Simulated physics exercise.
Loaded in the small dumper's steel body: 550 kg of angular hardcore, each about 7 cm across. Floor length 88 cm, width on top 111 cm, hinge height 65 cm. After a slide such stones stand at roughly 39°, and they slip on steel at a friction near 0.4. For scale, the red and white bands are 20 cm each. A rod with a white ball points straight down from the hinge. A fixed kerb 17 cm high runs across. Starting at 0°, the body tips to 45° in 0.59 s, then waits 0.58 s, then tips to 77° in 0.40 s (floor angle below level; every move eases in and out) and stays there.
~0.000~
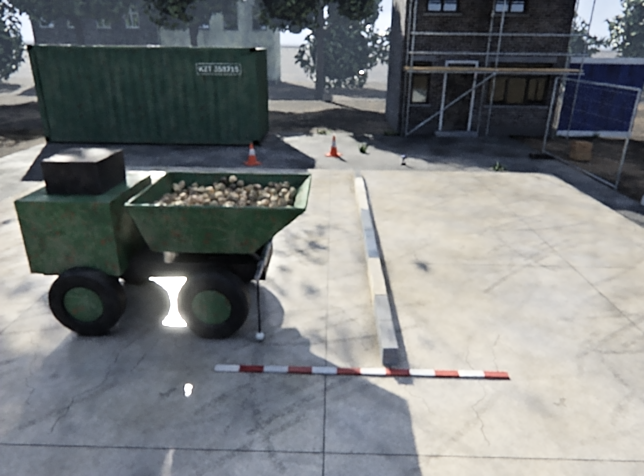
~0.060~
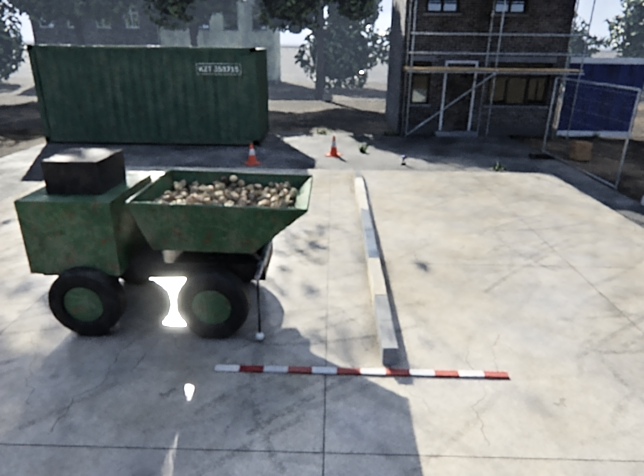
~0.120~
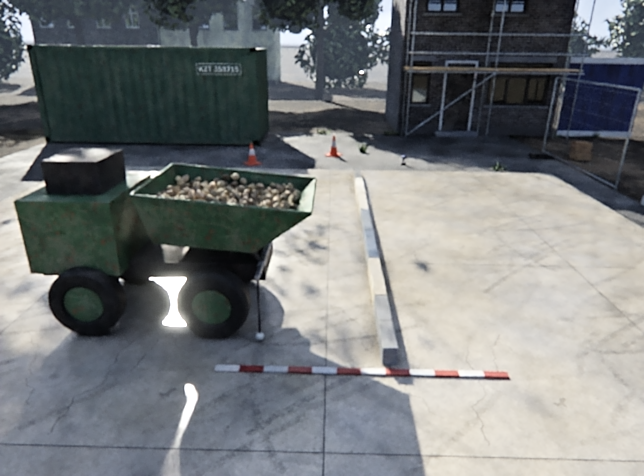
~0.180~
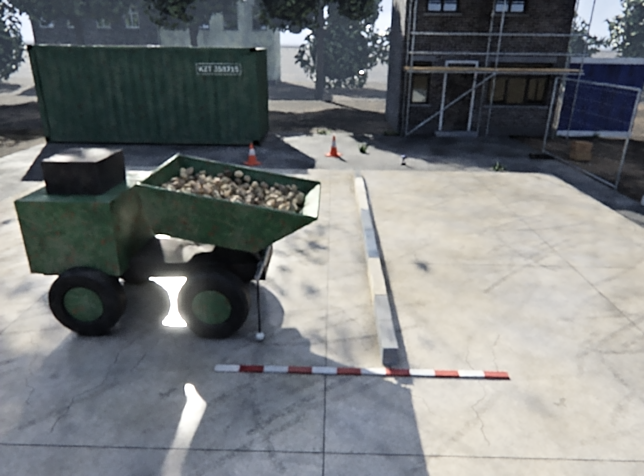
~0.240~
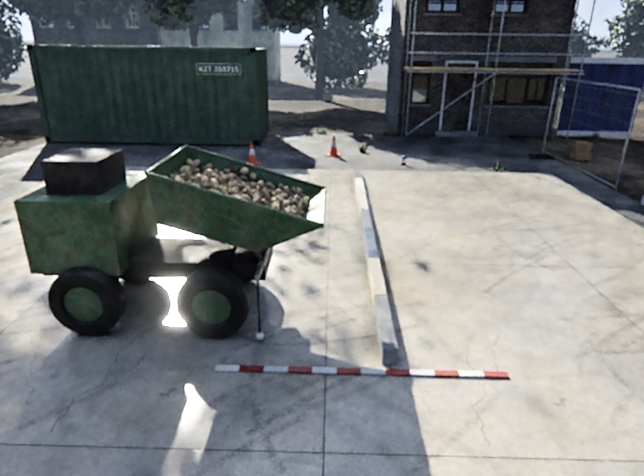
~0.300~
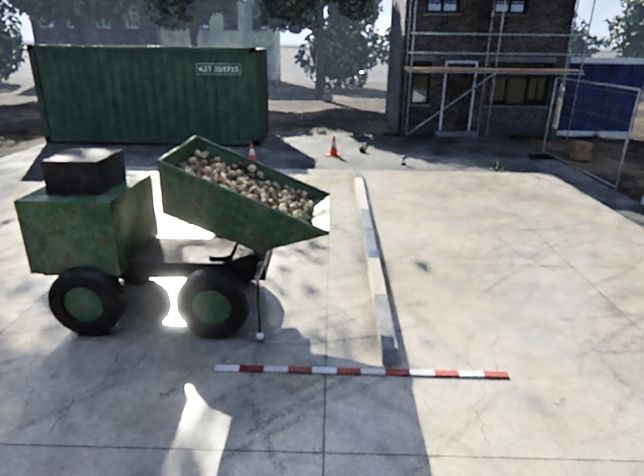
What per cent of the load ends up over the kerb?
Some 25 per cent of it.
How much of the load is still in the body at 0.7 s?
About 100 per cent.
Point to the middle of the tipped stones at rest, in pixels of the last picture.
Their middle is at about (361, 301).
After 0.4 s the floor is at 38°; 100 % in the body; the foremost stones are at (317, 229).
After 0.7 s the floor is at 45°; 100 % in the body; the foremost stones are at (331, 239).
After 2.0 s the floor is at 77°; 28 % in the body, 60 % on this side of the kerb, 12 % over the kerb; the foremost stones are at (434, 311).
After 4.6 s the floor is at 77°; 1 % in the body, 72 % on this side of the kerb, 27 % over the kerb; the foremost stones are at (513, 317).
